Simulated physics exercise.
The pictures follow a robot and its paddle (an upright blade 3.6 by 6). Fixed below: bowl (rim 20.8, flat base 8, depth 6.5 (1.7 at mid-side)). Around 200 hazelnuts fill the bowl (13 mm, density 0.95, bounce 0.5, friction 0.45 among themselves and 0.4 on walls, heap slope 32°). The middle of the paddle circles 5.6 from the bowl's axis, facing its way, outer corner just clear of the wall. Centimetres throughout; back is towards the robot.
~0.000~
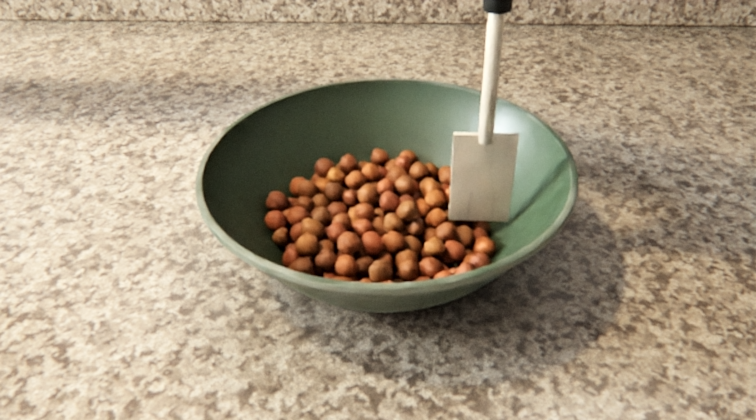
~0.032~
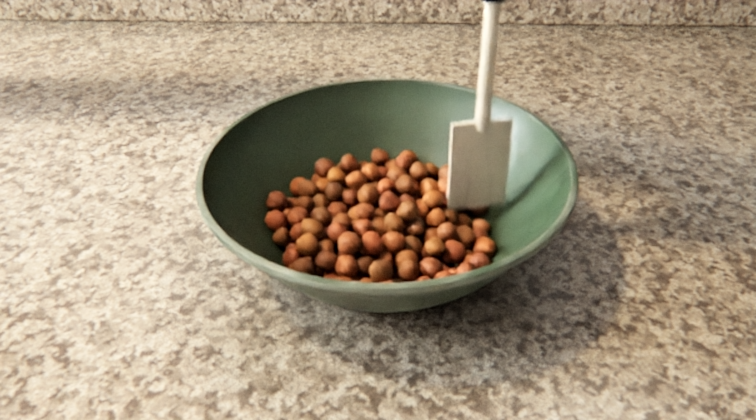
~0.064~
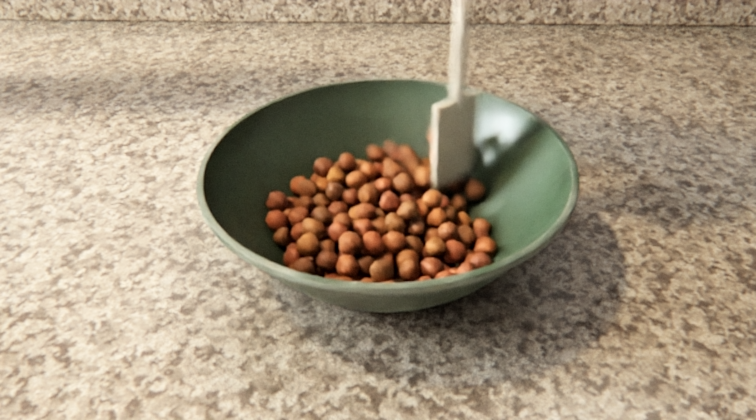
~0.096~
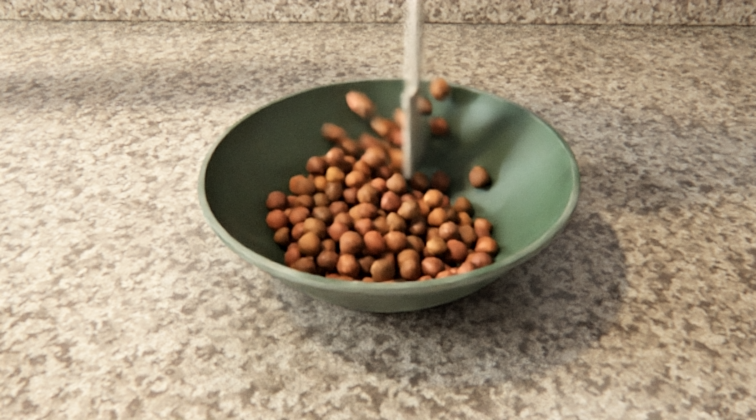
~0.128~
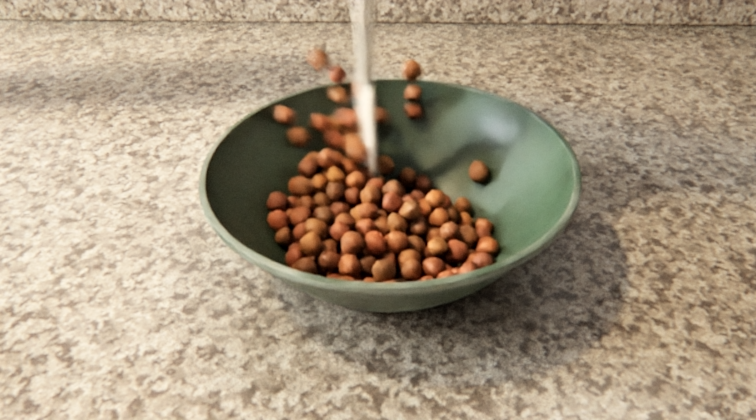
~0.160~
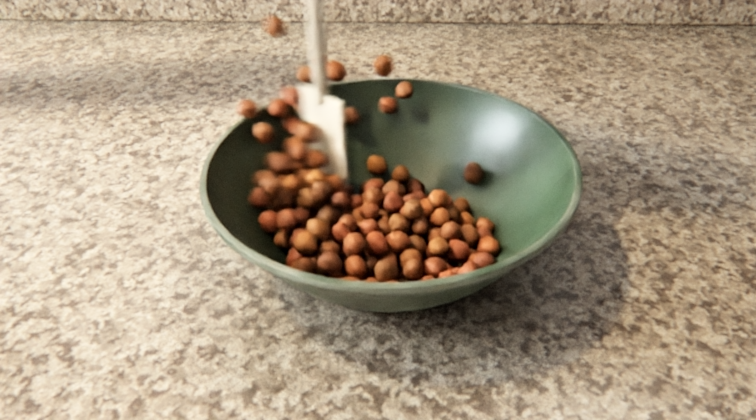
On a speckled stone countertop, a pale upright paddle sweeps from the right side of a green bowl around the back to the left, pushing round brown nuts along and flinging several up above the rim.
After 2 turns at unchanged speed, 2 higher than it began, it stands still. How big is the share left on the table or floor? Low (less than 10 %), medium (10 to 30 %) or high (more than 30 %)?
On the table or floor the share is medium, 10 to 30 %.
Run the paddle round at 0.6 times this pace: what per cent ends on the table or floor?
Some 0 per cent.
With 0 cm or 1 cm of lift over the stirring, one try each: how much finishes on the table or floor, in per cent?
About 35 and 20 per cent.
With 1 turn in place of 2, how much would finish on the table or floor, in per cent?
In that case some 10 per cent.
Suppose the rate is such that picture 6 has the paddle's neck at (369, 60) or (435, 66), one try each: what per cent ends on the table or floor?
About 5 and 0 per cent.
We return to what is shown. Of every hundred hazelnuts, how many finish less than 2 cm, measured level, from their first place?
Some 45 per cent.
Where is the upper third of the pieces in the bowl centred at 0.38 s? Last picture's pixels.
Around (474, 209).
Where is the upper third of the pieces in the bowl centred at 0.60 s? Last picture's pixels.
Around (393, 216).
After 0.38 s, 5° round, highest piece 9 above the table; 166 in the bowl, 16 on the table or floor, 13 in flight or on the tool.
After 0.60 s, 228° round, highest piece 6 above the table; 157 in the bowl, 35 on the table or floor, 3 in flight or on the tool.
After 0.91 s, 0° round, highest piece 4 above the table; 157 in the bowl, 38 on the table or floor.
After 1.61 s, 0° round, highest piece 4 above the table; 157 in the bowl, 38 on the table or floor.
In the end, 157 in the bowl, 38 on the table or floor. That is 19 % on the table or floor.
